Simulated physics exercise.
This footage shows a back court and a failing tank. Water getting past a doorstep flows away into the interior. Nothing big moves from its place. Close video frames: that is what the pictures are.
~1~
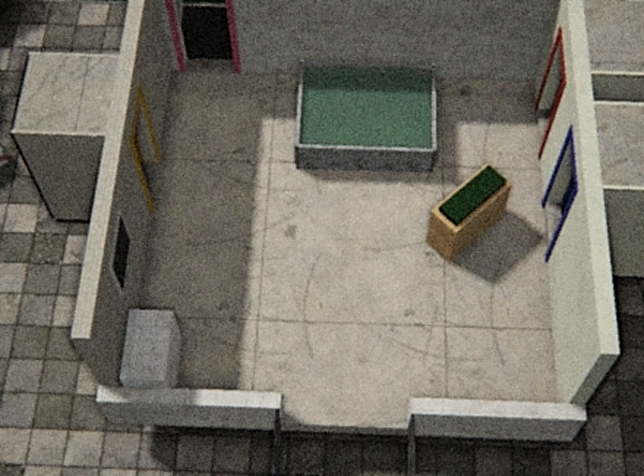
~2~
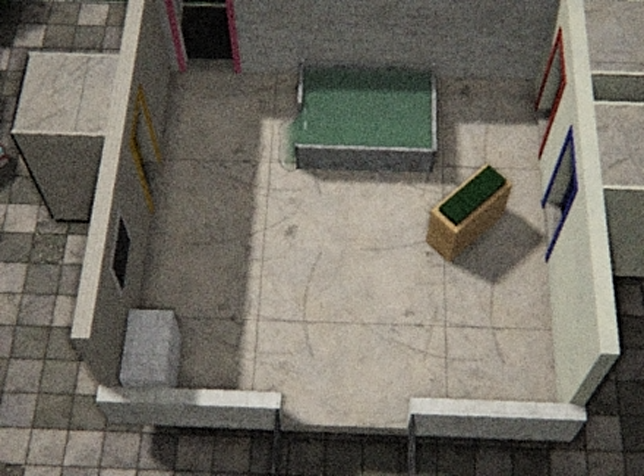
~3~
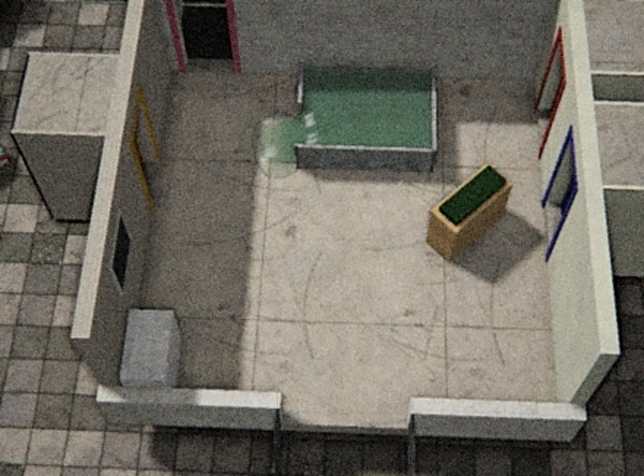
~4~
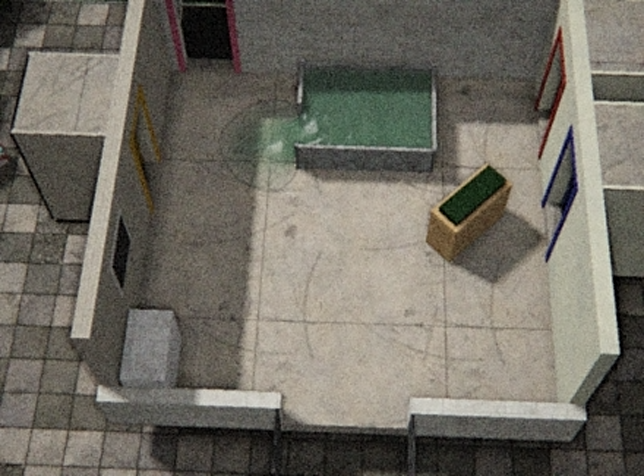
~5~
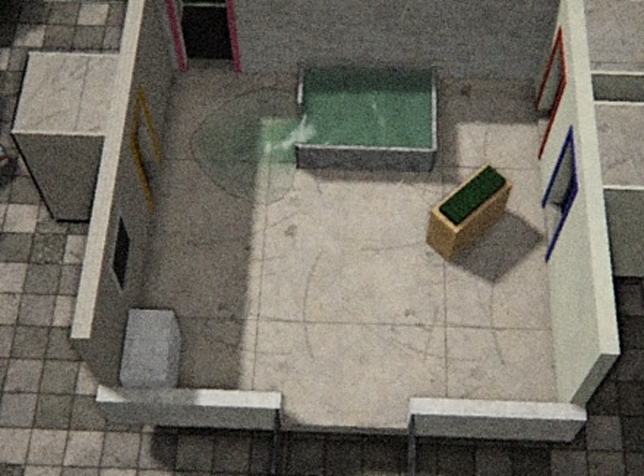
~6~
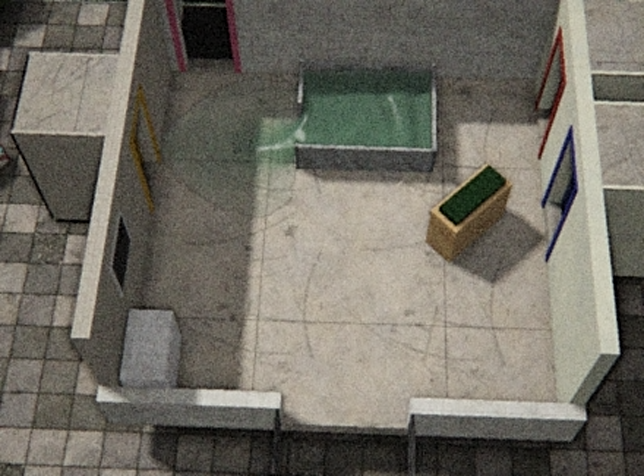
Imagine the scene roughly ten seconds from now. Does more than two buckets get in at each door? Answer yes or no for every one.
Pink door: Yes, blue door: No, red door: No, yellow door: Yes.
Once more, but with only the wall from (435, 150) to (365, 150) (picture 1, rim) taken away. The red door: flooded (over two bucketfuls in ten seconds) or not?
Lab note: Red door sits below the threshold.
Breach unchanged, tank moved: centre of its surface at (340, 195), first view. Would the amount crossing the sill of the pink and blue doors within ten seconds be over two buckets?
Briefly, the pink door overshoots and the blue door stays within the limit.
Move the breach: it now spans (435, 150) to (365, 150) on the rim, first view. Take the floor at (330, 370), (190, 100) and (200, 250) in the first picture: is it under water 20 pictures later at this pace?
Point by point: Swamped, untouched and untouched.
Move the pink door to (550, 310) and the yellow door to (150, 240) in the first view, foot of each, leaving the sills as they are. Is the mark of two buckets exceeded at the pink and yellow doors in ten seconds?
Pink door: Stays below the line; yellow door: Crosses the line.
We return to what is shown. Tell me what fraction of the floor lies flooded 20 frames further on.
I'd estimate some 30 per cent.
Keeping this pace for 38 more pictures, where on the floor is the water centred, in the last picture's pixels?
It is around (278, 177).
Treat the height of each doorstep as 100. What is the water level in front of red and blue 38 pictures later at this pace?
Near 0 and 0 per cent, in that order.
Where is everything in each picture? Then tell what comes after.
The tank at (367, 108) is whole and still, in the first picture.
Water pours out at (301, 138) and has run to (289, 123), in the second picture.
The front is at (258, 134), out from the gap at (301, 139), in the third picture.
The front is at (228, 133), out from the gap at (301, 140), in the fourth picture.
Water pours out at (301, 140) and has run to (196, 146), in the fifth picture.
The front is at (165, 148), out from the gap at (301, 139), in the sixth picture.
A moment on, water covers 20 % of the floor; the pink door wet at the sill, nothing in, the blue door not reached, the red door not reached, the yellow door over two buckets in.
Next, water covers 25 % of the floor; the pink door under two buckets in, the blue door not reached, the red door not reached, the yellow door far over two buckets in.
Then, water covers 30 % of the floor; the pink door over two buckets in, the blue door not reached, the red door not reached, the yellow door far over two buckets in.
Later, water covers 50 % of the floor; the pink door far over two buckets in, the blue door not reached, the red door not reached, the yellow door far over two buckets in.
In the end, water covers 80 % of the floor; the pink door far over two buckets in, the blue door not reached, the red door wet at the sill, nothing in, the yellow door far over two buckets in.
